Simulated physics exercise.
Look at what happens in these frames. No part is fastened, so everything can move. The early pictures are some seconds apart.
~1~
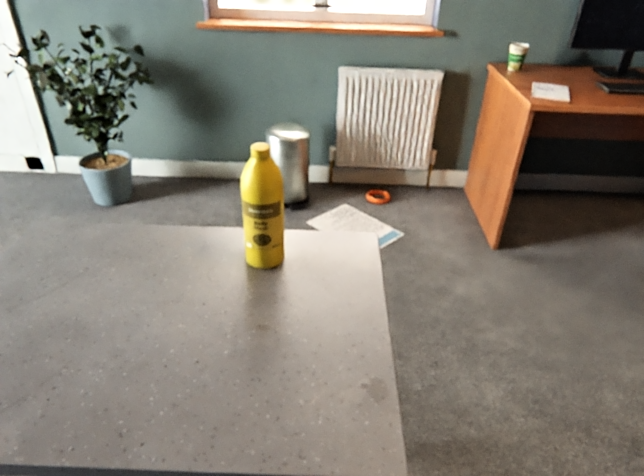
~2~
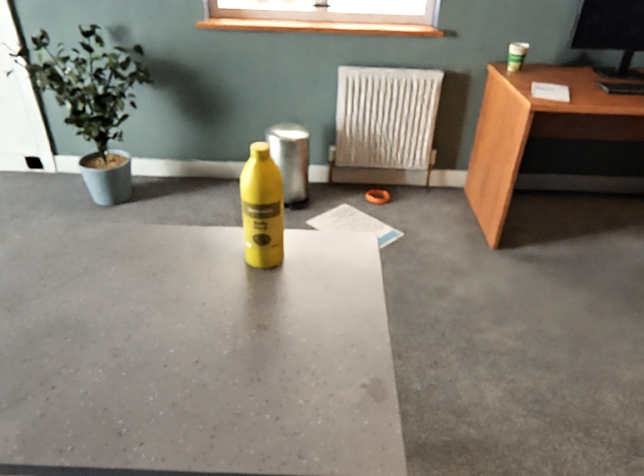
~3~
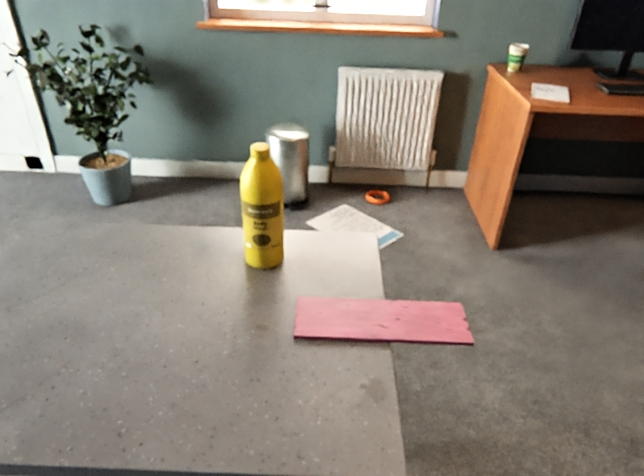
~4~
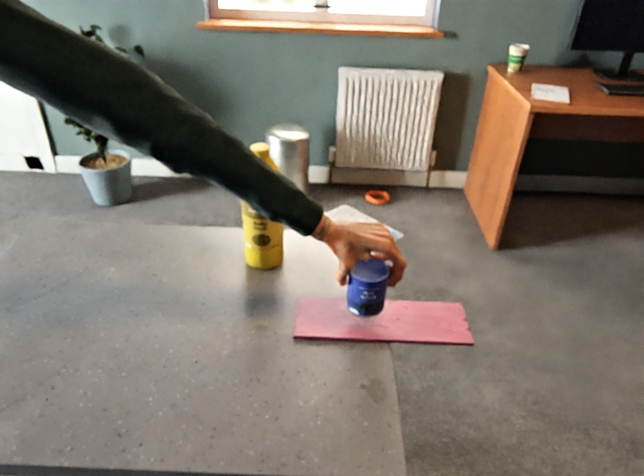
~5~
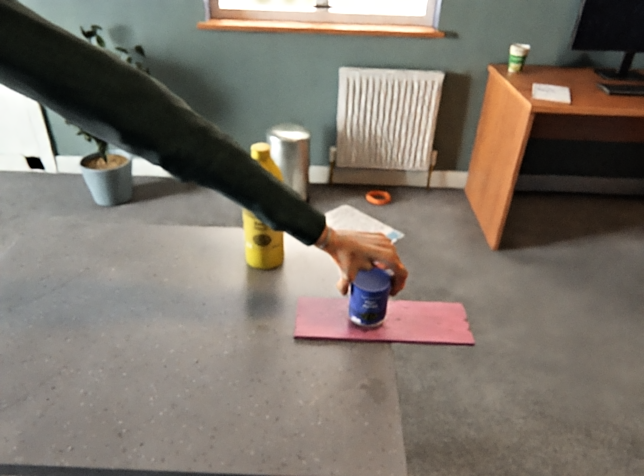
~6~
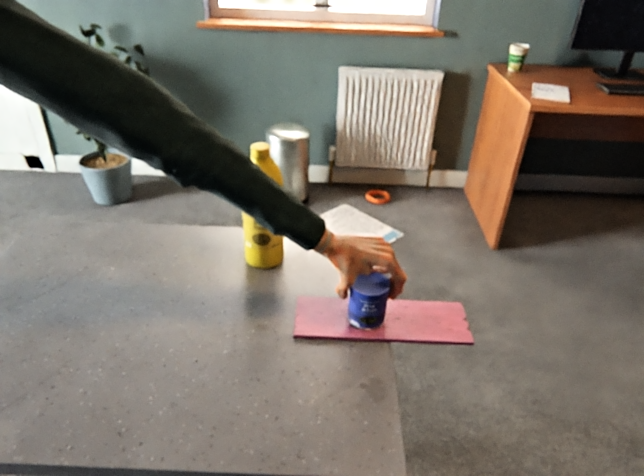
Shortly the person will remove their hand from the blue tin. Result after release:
Ah, that works out - it stays.
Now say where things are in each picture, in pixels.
In the first picture, the last thing is not in view yet; yellow bottle (263, 206).
In the second picture, the last thing is not in view yet; yellow bottle (263, 206).
In the third picture, the last thing is not in view yet; yellow bottle (263, 206).
The fourth picture shows still above its spot; blue tin (367, 288).
The fifth picture shows still above its spot; blue tin (369, 296).
The sixth picture shows in place under the hand; blue tin (368, 300).
Then, 0.80 s later than the last frame, all is still.
Then, 1.70 s later than the last frame, blue tin resting near (368, 300).
When it is over, all 3 as before. End places, in pixels of the last picture, blue tin near (368, 300). The board stays on the table.
